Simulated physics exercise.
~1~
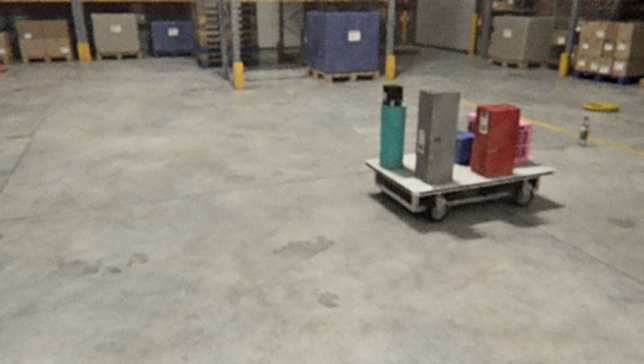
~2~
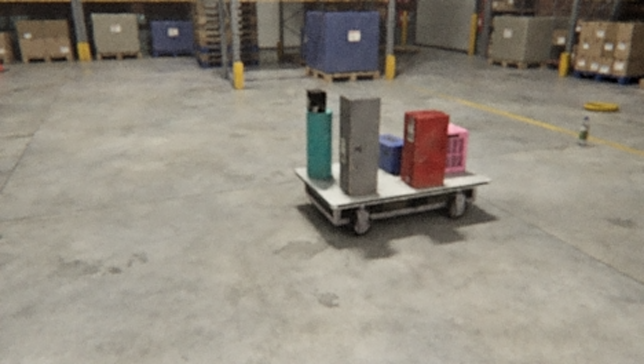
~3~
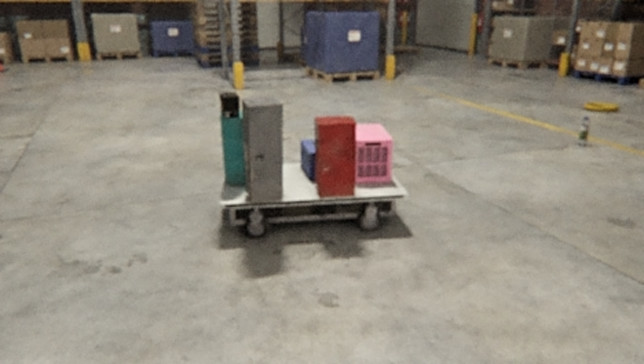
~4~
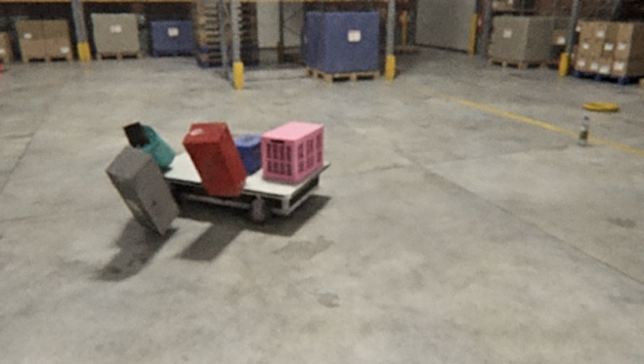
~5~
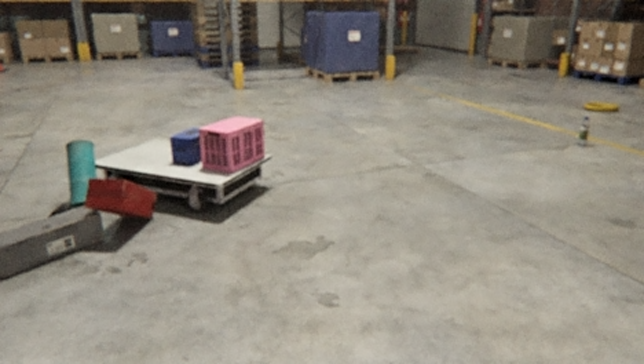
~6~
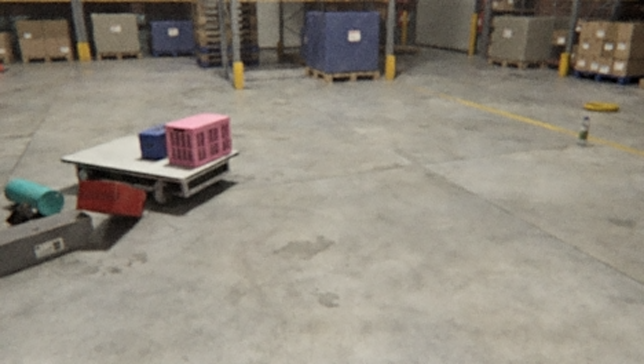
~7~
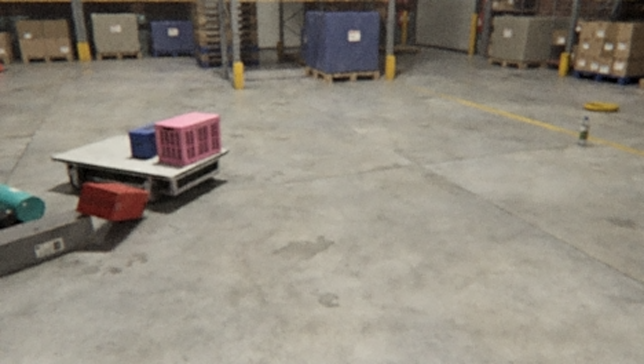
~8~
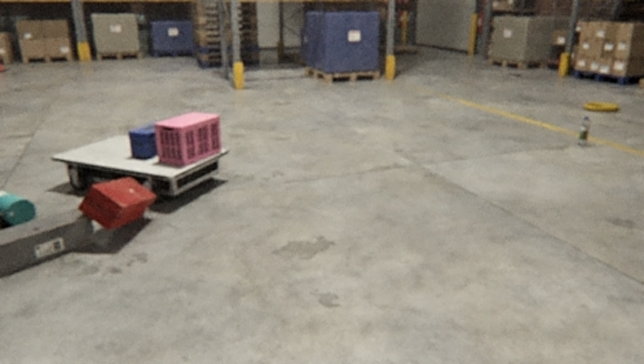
Tall grey and red boxes and a turquoise canister toppling off a turning flat cart, pink crate and blue toolbox staying aboard.
